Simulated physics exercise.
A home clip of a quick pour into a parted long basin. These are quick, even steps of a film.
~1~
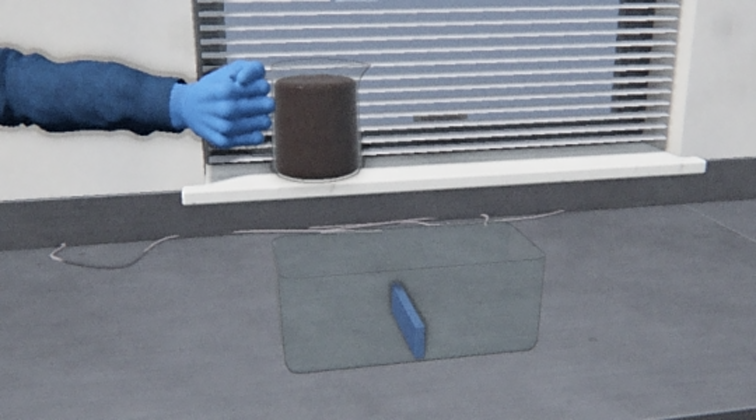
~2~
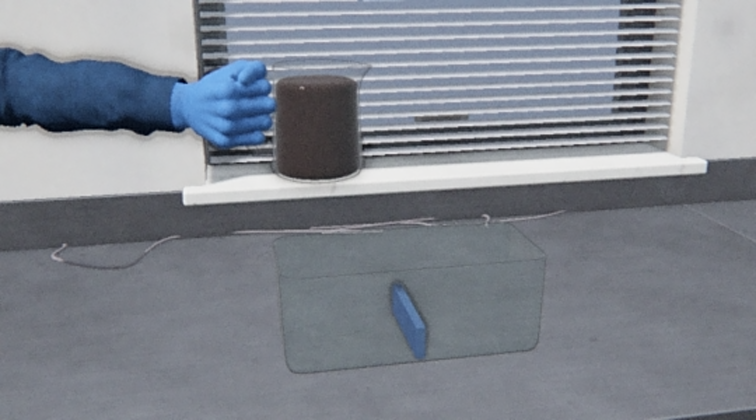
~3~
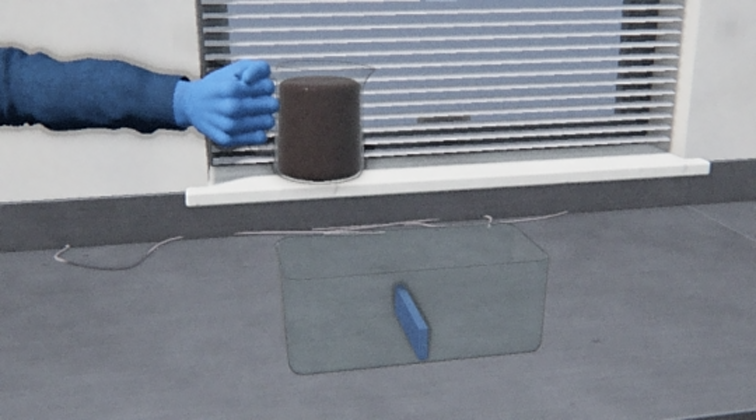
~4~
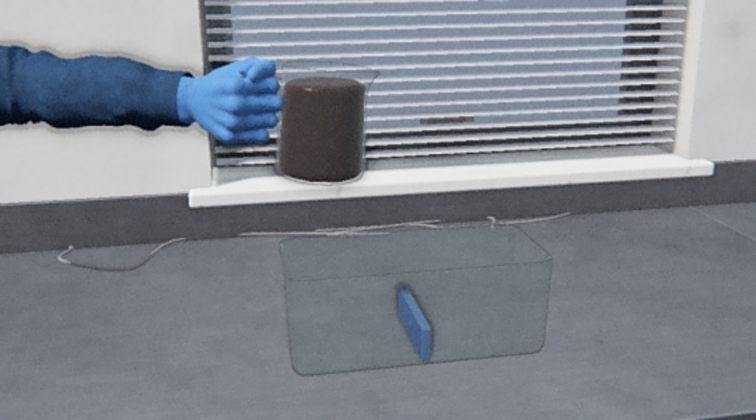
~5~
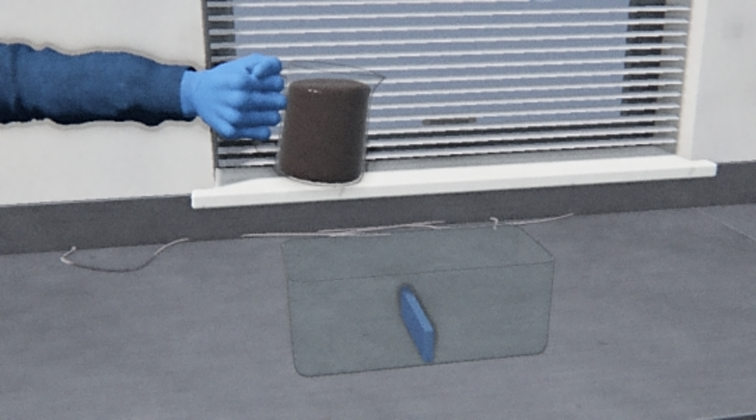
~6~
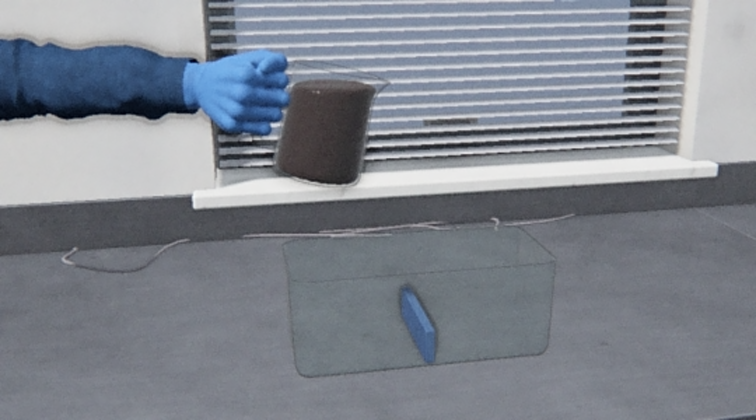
We see a blue-gloved hand beside a clear container of dark brown contents above a transparent basin with a blue divider; the hand and container shift slightly right, and the container gradually tilts to the right.
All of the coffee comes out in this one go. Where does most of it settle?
The right-hand part.
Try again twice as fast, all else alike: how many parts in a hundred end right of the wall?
It comes to 90 per cent or so.
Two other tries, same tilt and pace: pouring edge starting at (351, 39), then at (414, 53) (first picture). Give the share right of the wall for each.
First some 80, then 85 per cent.
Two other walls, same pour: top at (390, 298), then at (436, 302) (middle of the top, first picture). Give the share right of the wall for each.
First some 95, then 55 per cent.
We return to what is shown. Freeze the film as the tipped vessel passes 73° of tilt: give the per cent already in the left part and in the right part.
Near 0 on the left, 5 on the right.
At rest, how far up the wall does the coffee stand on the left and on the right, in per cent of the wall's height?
Left: 0 %. Right: 80 %.
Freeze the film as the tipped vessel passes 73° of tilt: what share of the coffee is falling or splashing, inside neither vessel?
Near 15 %.
A moment on, the tilt is 73° and 82 per cent is still to pour, 0 is left of the wall and 3 right of it.
Next, the tilt is 106° and 29 per cent is still to pour, 1 is left of the wall and 44 right of it.
Then the tilt is 109° and 3 per cent is still to pour, 5 is left of the wall and 86 right of it.
Later the tilt is 109° and 0 per cent is still to pour, 6 is left of the wall and 92 right of it.
In the end 6 per cent lies left of the wall, 92 right of it and 1 outside.
